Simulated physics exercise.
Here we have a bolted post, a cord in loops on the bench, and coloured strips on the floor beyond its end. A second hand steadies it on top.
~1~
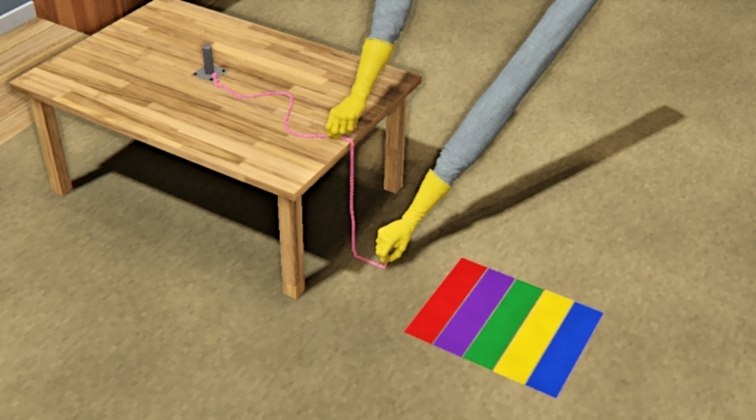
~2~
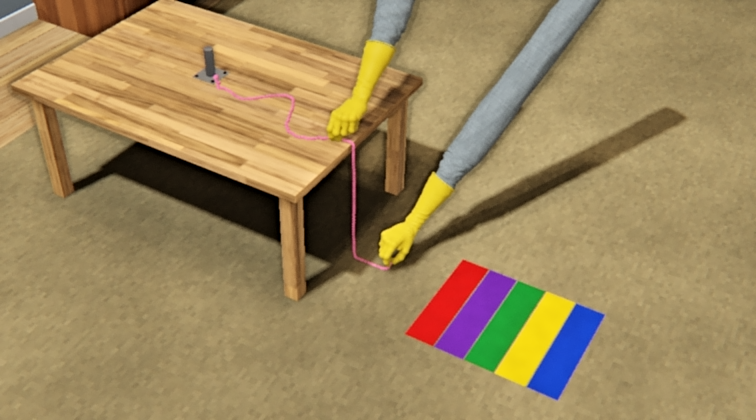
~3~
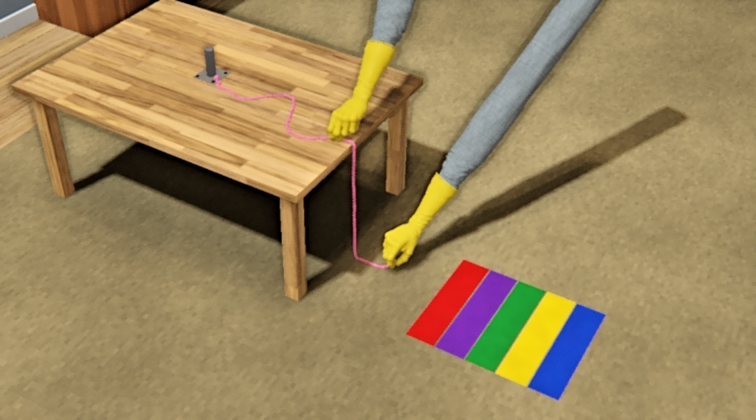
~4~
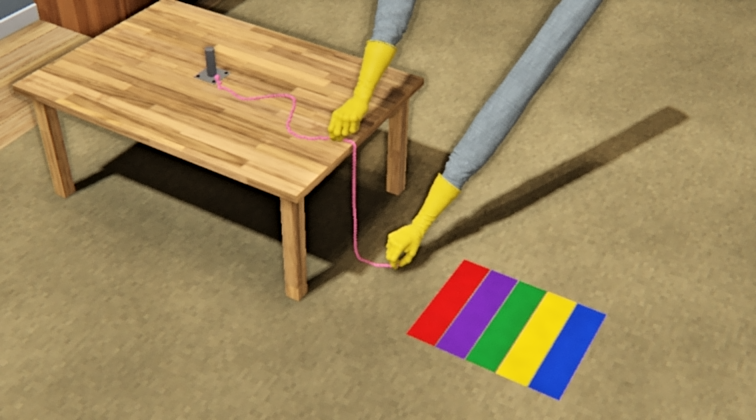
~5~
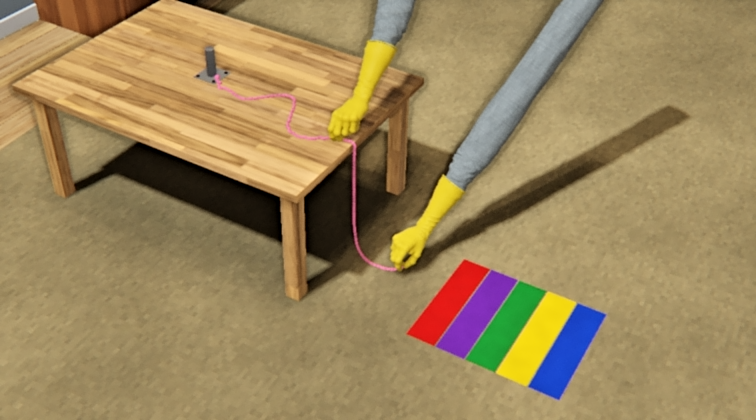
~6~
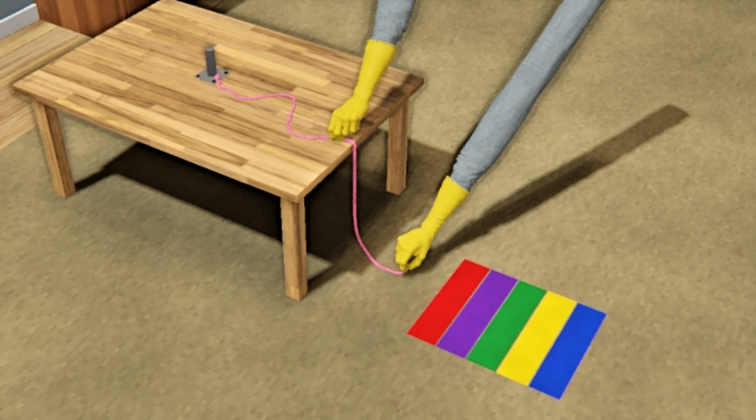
A yellow-gloved hand near the floor drew the end of a pink cord slightly to the right, toward some coloured strips, while another gloved hand stayed almost still at the wooden table's edge.
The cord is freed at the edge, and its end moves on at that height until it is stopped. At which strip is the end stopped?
It gets as far as the yellow strip.
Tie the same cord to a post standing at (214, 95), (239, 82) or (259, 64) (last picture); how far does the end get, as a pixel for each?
About (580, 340), (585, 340) and (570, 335).
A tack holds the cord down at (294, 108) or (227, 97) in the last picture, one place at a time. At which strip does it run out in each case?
In that order: Green; yellow.
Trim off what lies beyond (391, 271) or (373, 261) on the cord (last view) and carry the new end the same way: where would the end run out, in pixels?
Try by try, around (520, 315) and (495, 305).
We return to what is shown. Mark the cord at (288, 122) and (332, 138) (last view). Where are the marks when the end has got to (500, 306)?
They go to (333, 131) and to (363, 175).
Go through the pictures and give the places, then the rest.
In the first picture, end (388, 260); red (428, 324); purple (457, 336); green (487, 349); yellow (518, 362); blue (550, 376).
In the second picture, end (391, 263); cord through (222, 88) (281, 96) (286, 127) (342, 140) (354, 192) (354, 247).
In the third picture, end (395, 264).
In the fourth picture, end (398, 265); cord through (223, 88) (282, 96) (287, 127) (344, 140) (354, 191) (355, 247).
In the fifth picture, end (402, 267).
In the sixth picture, end (407, 269); cord through (223, 88) (282, 95) (288, 127) (344, 139) (355, 191) (364, 248).
A little later, end near (500, 306); over green.
Next, end near (530, 318); over yellow.
When it is tight, end near (547, 325); over yellow. The yellow one.
